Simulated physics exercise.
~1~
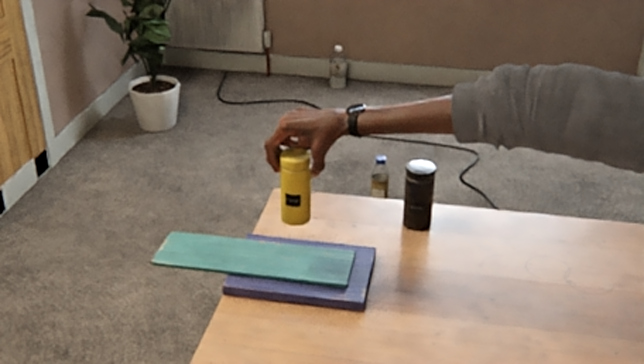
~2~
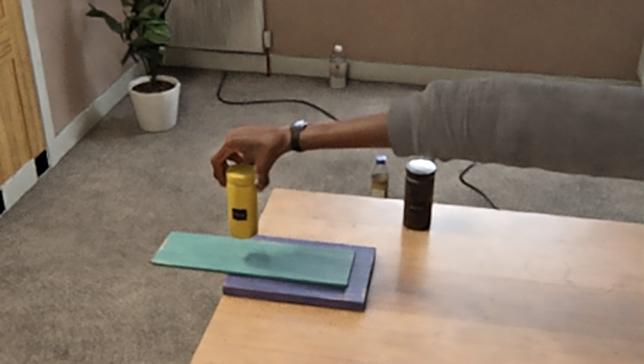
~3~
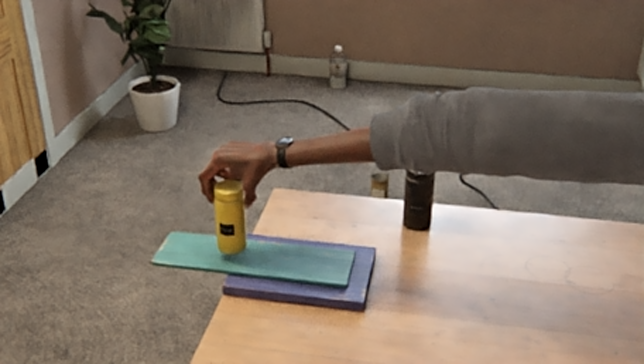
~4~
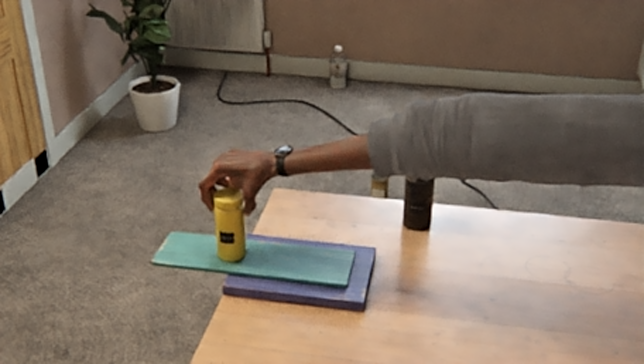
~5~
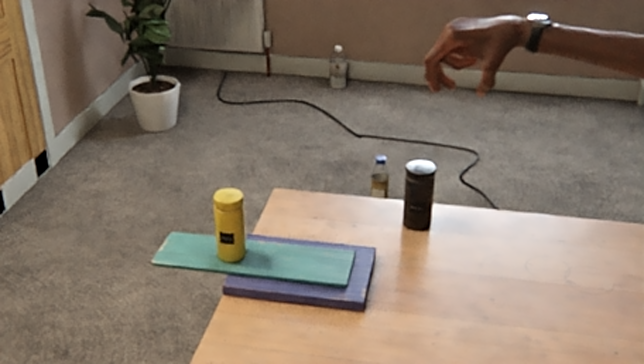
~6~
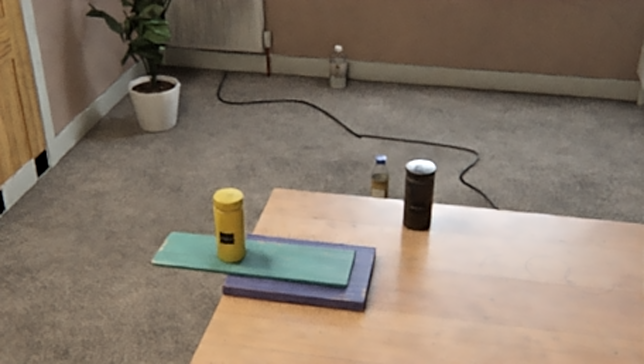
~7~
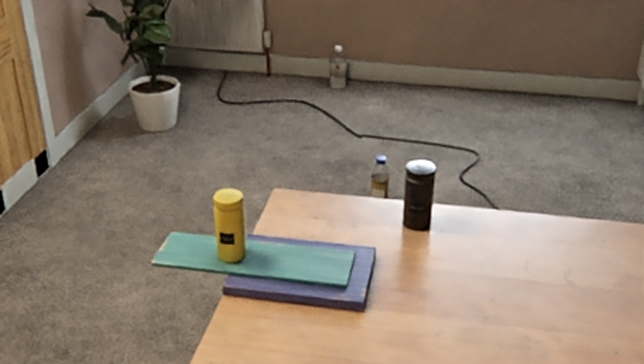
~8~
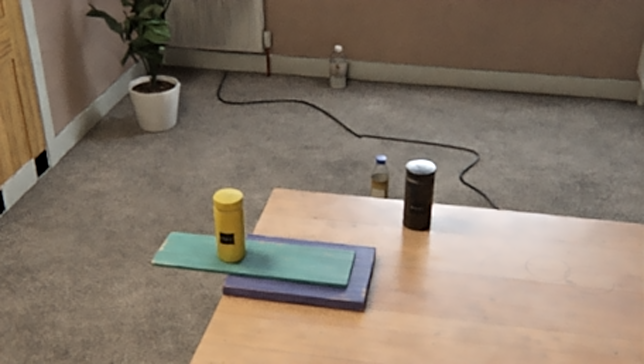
At first, a hand reaching in from the right holds a yellow shaker upright above the edge of a wooden table, where a turquoise plank rests on a blue slab and sticks out past the table's left side. A black jar stands farther back. The hand carries the shaker left, over the overhanging plank, then lowers it onto the turquoise surface. It lets go and draws back toward the upper right, then leaves the view. The plank does not tip, and the shaker stays upright on it while the slab and jar remain in place.
